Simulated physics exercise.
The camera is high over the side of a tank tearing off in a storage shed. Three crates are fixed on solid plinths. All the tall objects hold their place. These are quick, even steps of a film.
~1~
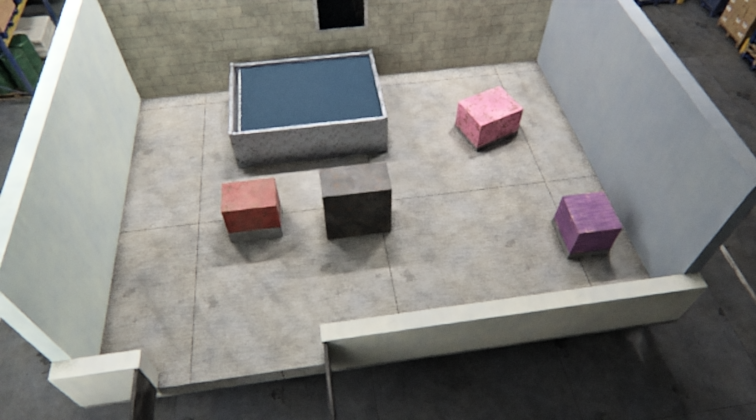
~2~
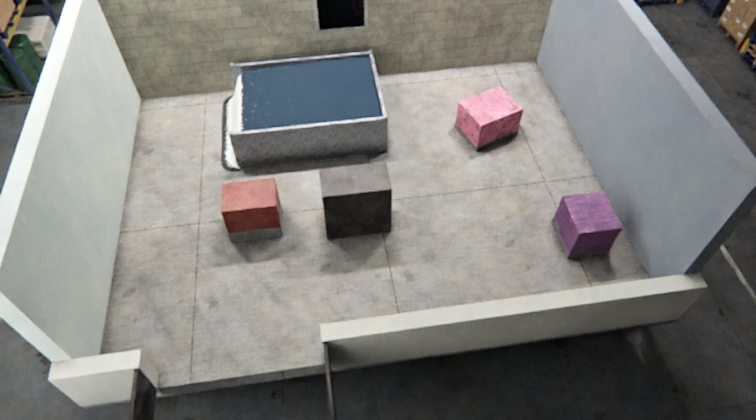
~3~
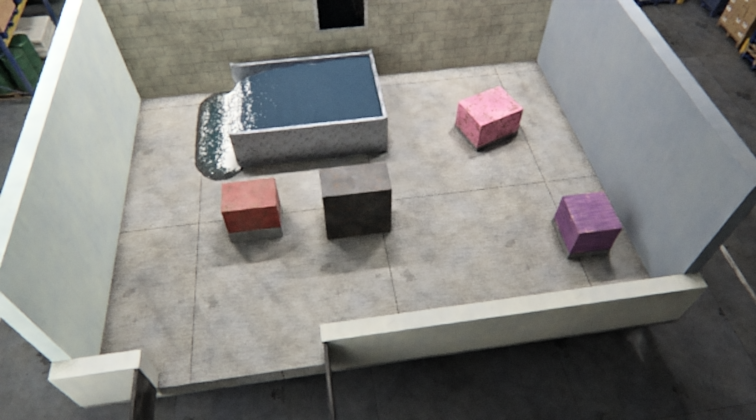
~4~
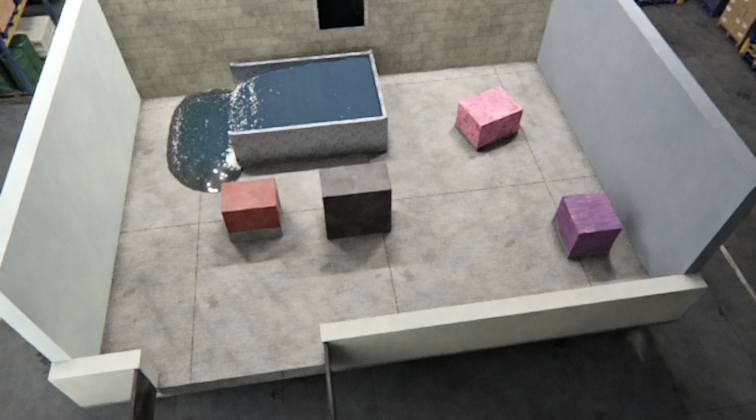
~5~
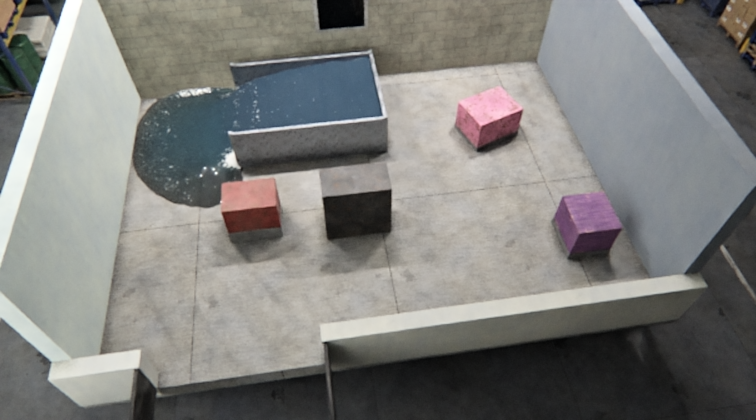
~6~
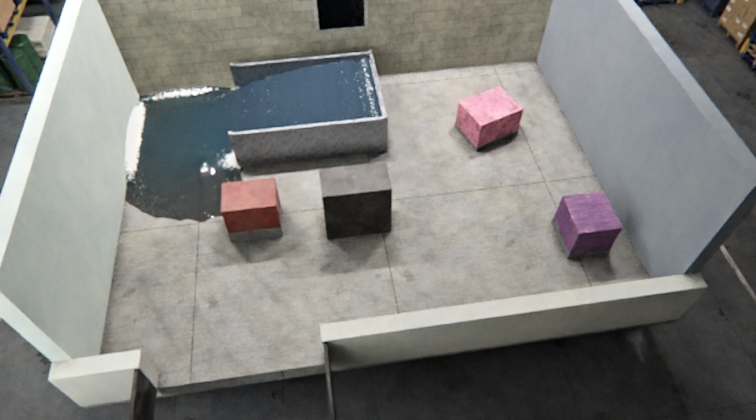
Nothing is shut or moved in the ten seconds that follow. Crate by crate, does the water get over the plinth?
One by one: The pink crate escapes dry; the red crate escapes dry; the purple crate escapes dry.
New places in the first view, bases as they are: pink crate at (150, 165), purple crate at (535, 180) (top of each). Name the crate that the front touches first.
The pink crate.
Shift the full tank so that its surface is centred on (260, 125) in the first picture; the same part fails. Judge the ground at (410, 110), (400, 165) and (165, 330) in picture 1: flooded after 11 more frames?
As listed: Clear, no water, flooded.
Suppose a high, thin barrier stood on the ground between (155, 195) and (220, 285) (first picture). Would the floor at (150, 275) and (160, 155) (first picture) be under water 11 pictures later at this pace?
In turn: Covered, covered.
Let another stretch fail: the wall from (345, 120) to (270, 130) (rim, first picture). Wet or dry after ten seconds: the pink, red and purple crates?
Then: Pink crate ends up wet; red crate ends up wet; purple crate takes water.
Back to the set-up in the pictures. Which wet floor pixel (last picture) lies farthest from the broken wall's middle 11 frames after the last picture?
Roughly at (97, 380).
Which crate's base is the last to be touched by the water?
It is the purple-painted one.
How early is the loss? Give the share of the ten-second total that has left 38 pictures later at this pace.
About 70 per cent.
A moment on, water covers 15 % of the floor; the pink crate not reached, the red crate water round its plinth, the purple crate not reached.
Next, water covers 25 % of the floor; the pink crate not reached, the red crate water round its plinth, the purple crate not reached.
Then, water covers 35 % of the floor; the pink crate not reached, the red crate water round its plinth, the purple crate not reached.
Later, water covers 55 % of the floor; the pink crate water round its plinth, the red crate water round its plinth, the purple crate not reached.
In the end, water covers 90 % of the floor; the pink crate stayed above the water, the red crate stayed above the water, the purple crate stayed above the water.
